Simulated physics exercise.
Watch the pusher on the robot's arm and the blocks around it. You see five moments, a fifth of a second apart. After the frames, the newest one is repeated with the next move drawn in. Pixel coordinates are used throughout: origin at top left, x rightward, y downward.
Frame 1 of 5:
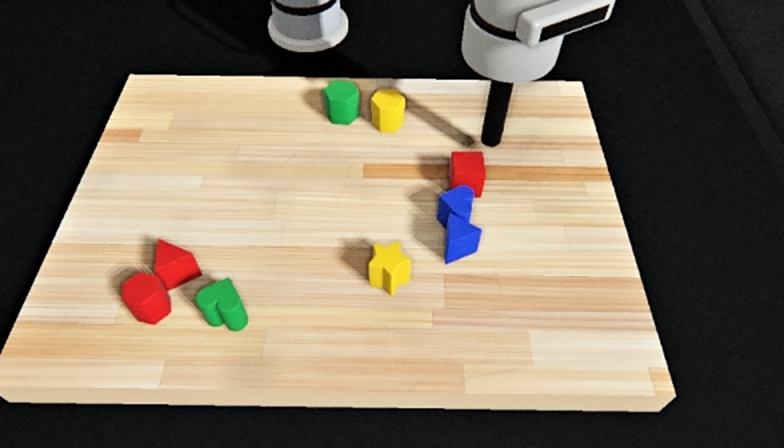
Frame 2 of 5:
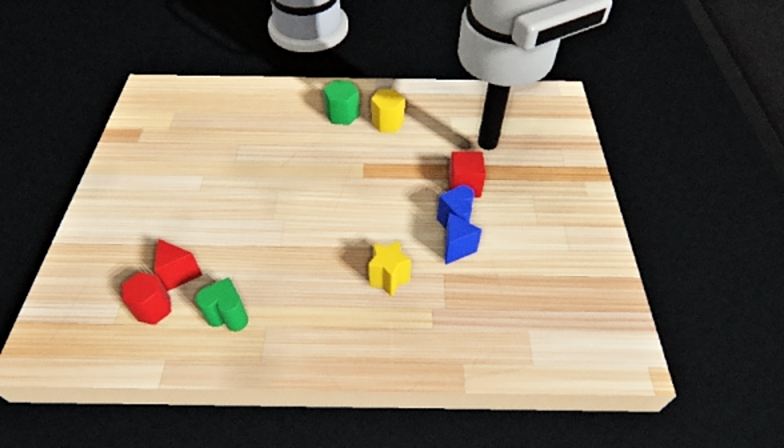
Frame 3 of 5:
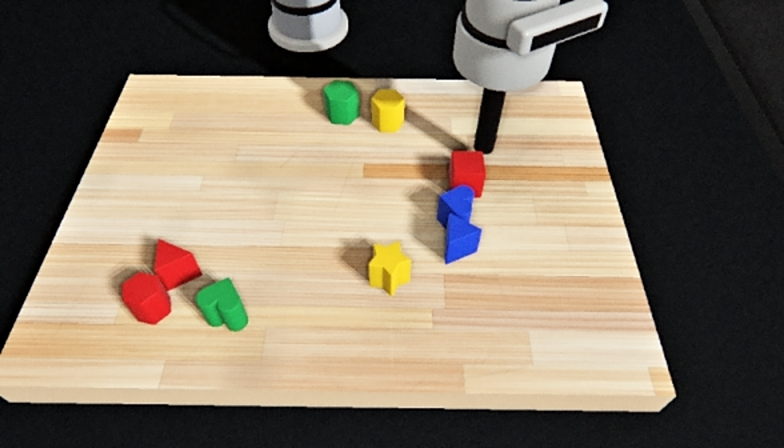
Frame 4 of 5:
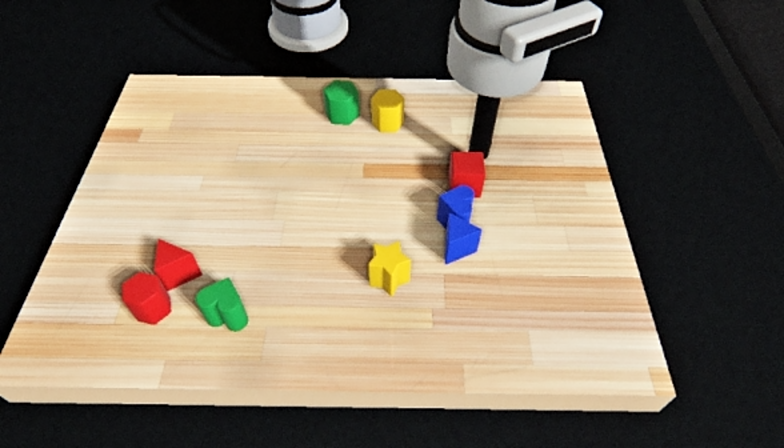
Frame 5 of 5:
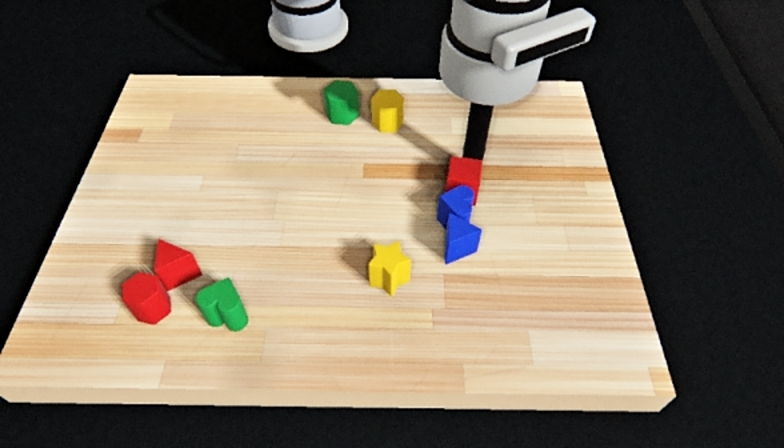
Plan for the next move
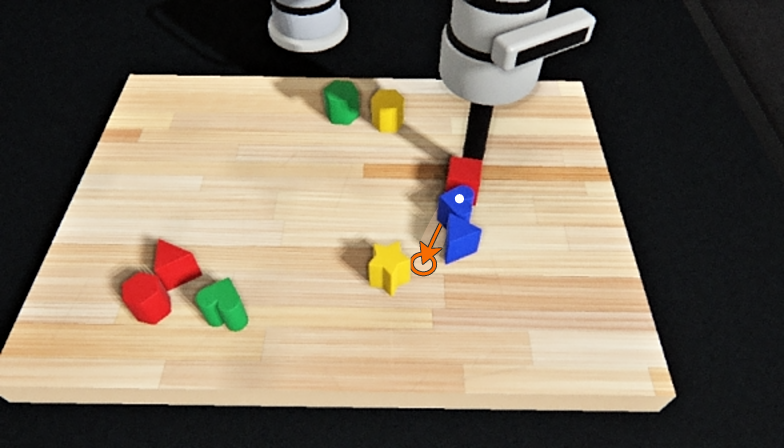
On a wooden board, a robot arm's pusher moves down and slightly nudges a red block.
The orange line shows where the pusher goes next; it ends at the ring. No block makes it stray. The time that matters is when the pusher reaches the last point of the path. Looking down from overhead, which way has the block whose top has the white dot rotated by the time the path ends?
It rotates clockwise.
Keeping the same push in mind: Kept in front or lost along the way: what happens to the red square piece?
I think it holds its spot in front.
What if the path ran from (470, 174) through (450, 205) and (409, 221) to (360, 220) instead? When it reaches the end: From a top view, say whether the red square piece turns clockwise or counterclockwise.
Its rotation is counterclockwise.
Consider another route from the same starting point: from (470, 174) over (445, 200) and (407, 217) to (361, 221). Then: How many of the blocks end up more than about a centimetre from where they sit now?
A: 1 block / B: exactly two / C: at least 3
The correct letter is C.
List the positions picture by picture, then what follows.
The first picture shows tip of the pusher (490, 141), middles of tops, yellow star (389, 256), blue heart-shaped block (459, 199), blue triangular piece (460, 228), red square piece (469, 162).
The second picture shows pusher (487, 144), nothing pushed.
The third picture shows pusher (483, 149), nothing pushed.
The fourth picture shows pusher (478, 154), nothing pushed.
The fifth picture shows pusher (472, 161), yellow star (389, 256), blue heart-shaped block (459, 199), blue triangular piece (460, 228), red square piece (465, 169).
The line goes from (470, 174) through (446, 215) to (423, 264); the dot is on the blue heart-shaped block.
On the path given first. One third of the way, pusher (456, 188); blue heart-shaped block (444, 226), turned 15° clockwise; blue triangular piece (455, 252), turned 70° anticlockwise; red square piece (451, 199).
Two thirds of the way, pusher (439, 219); blue heart-shaped block (426, 260), turned 30° clockwise; blue triangular piece (457, 266), turned 90° anticlockwise; red square piece (435, 232), turned 15° anticlockwise.
At the end, pusher (424, 252); yellow star (382, 260), turned 35° clockwise; blue heart-shaped block (413, 298), turned 30° clockwise; blue triangular piece (458, 270), turned 100° anticlockwise; red square piece (421, 267).
